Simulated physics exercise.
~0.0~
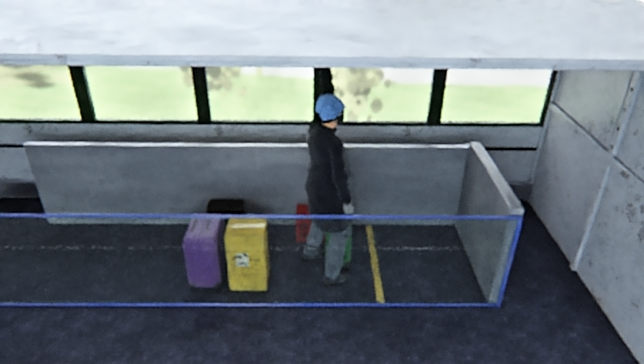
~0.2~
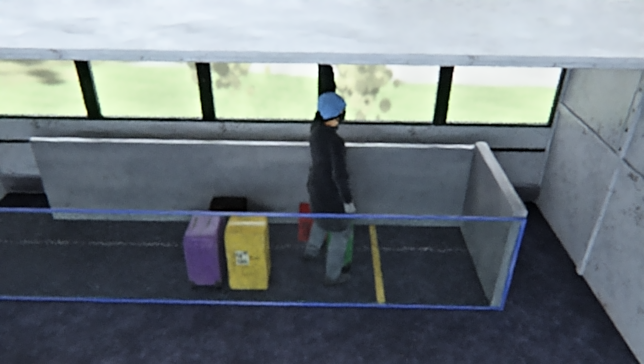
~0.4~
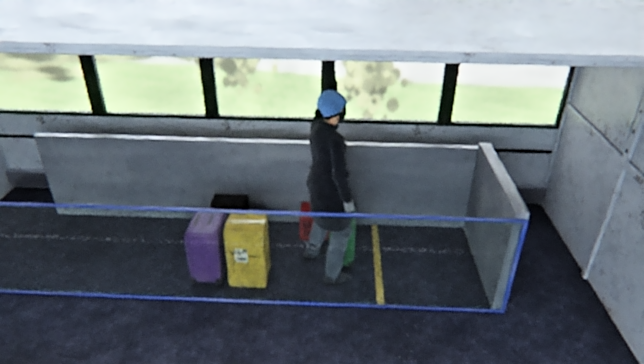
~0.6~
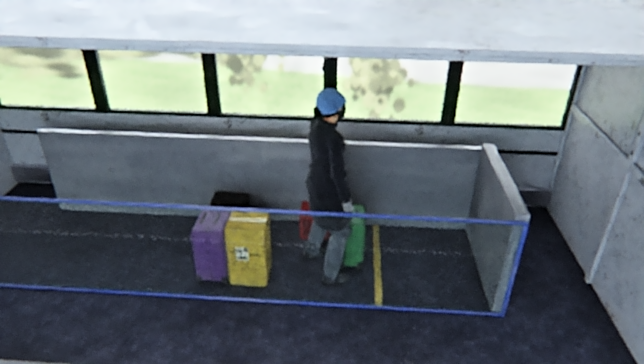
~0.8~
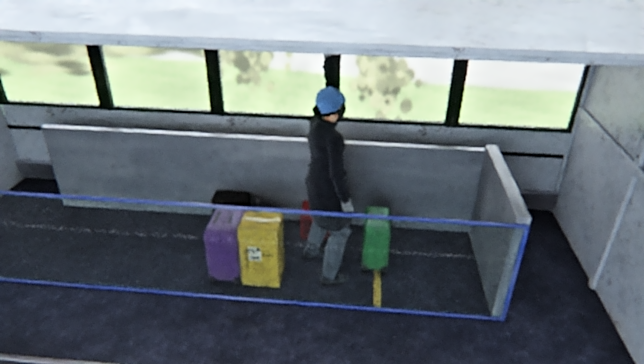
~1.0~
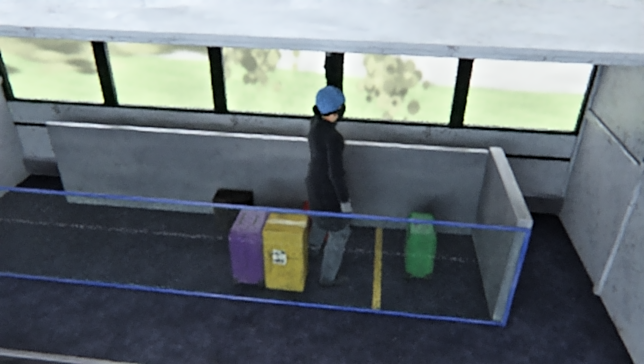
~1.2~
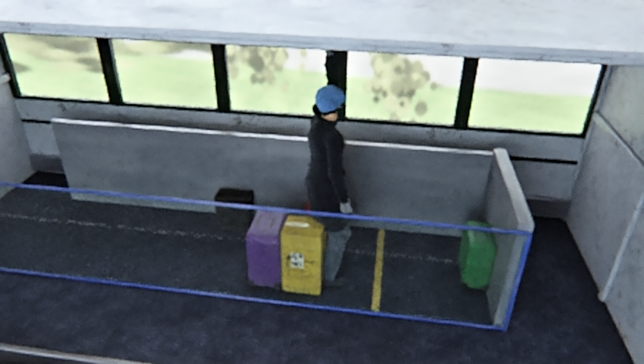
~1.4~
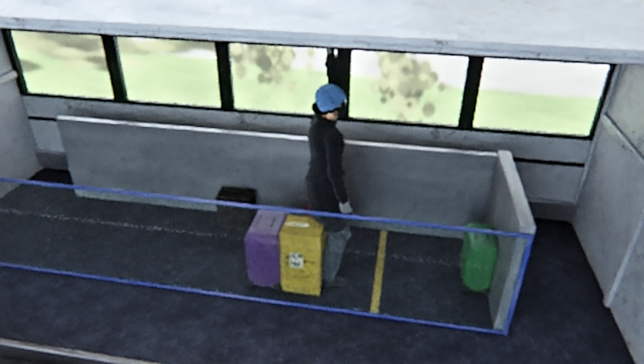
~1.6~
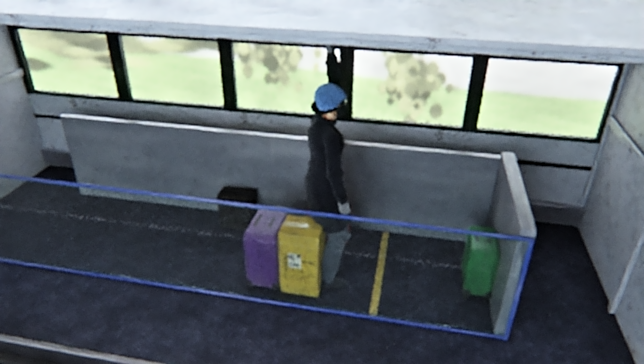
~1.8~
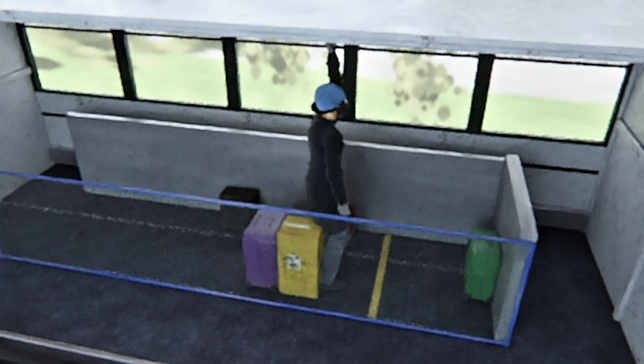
In a shuttle bay, cases slide right; the green one crosses the yellow line and stops.
